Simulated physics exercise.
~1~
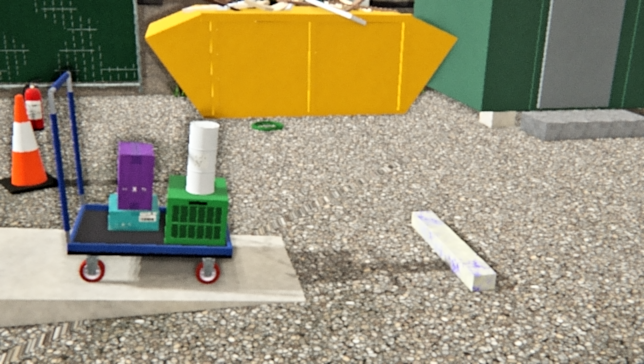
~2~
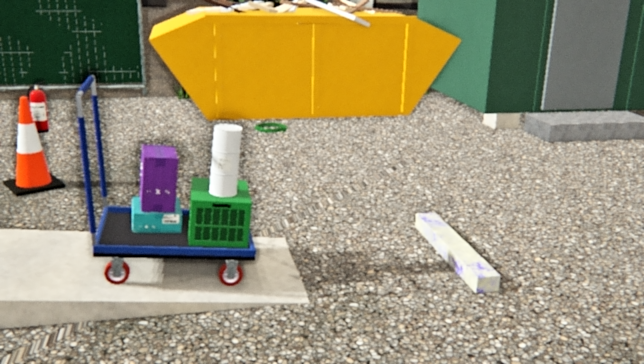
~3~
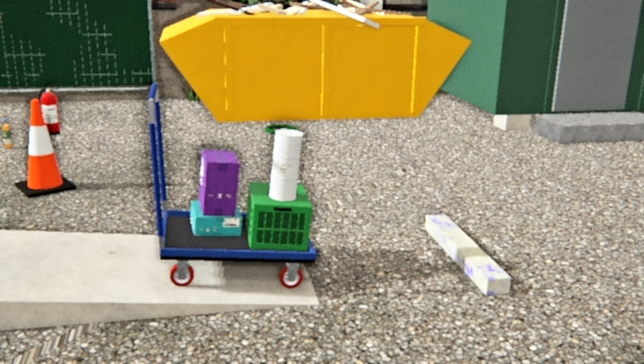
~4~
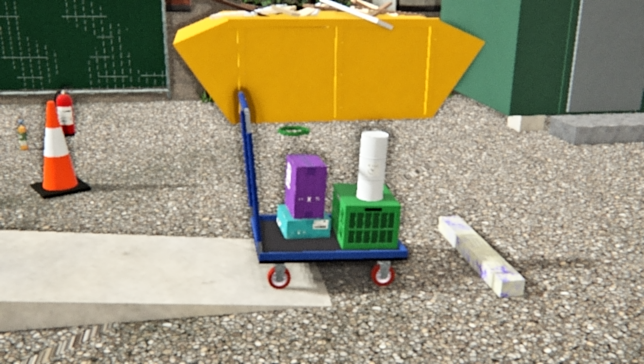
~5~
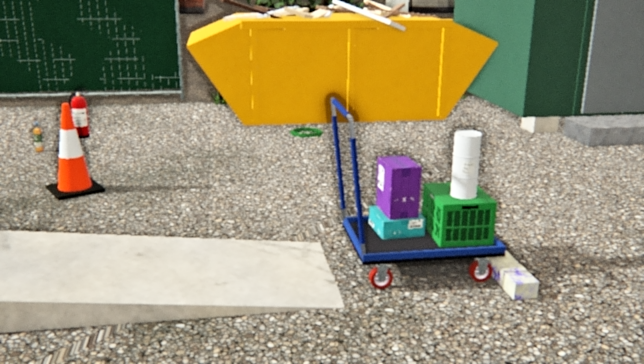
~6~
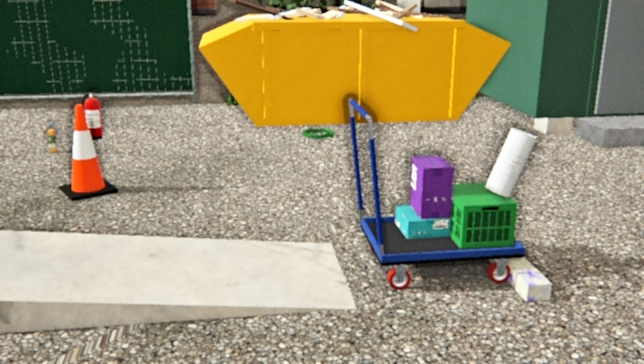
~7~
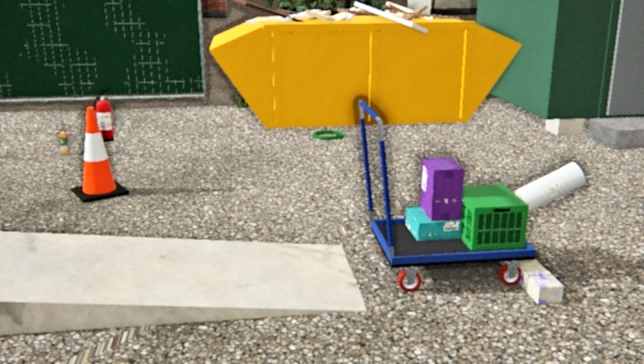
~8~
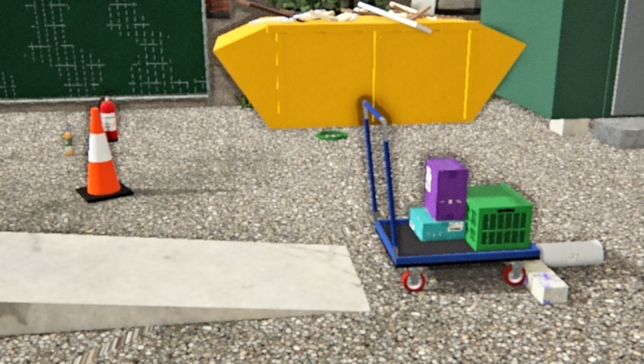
A blue trolley carrying a purple box, a turquoise parcel, a green crate and a white canister rolled right off a ramp and stopped at a pale kerb, where the canister toppled forward off the crate and ended lying on its side beyond the trolley.
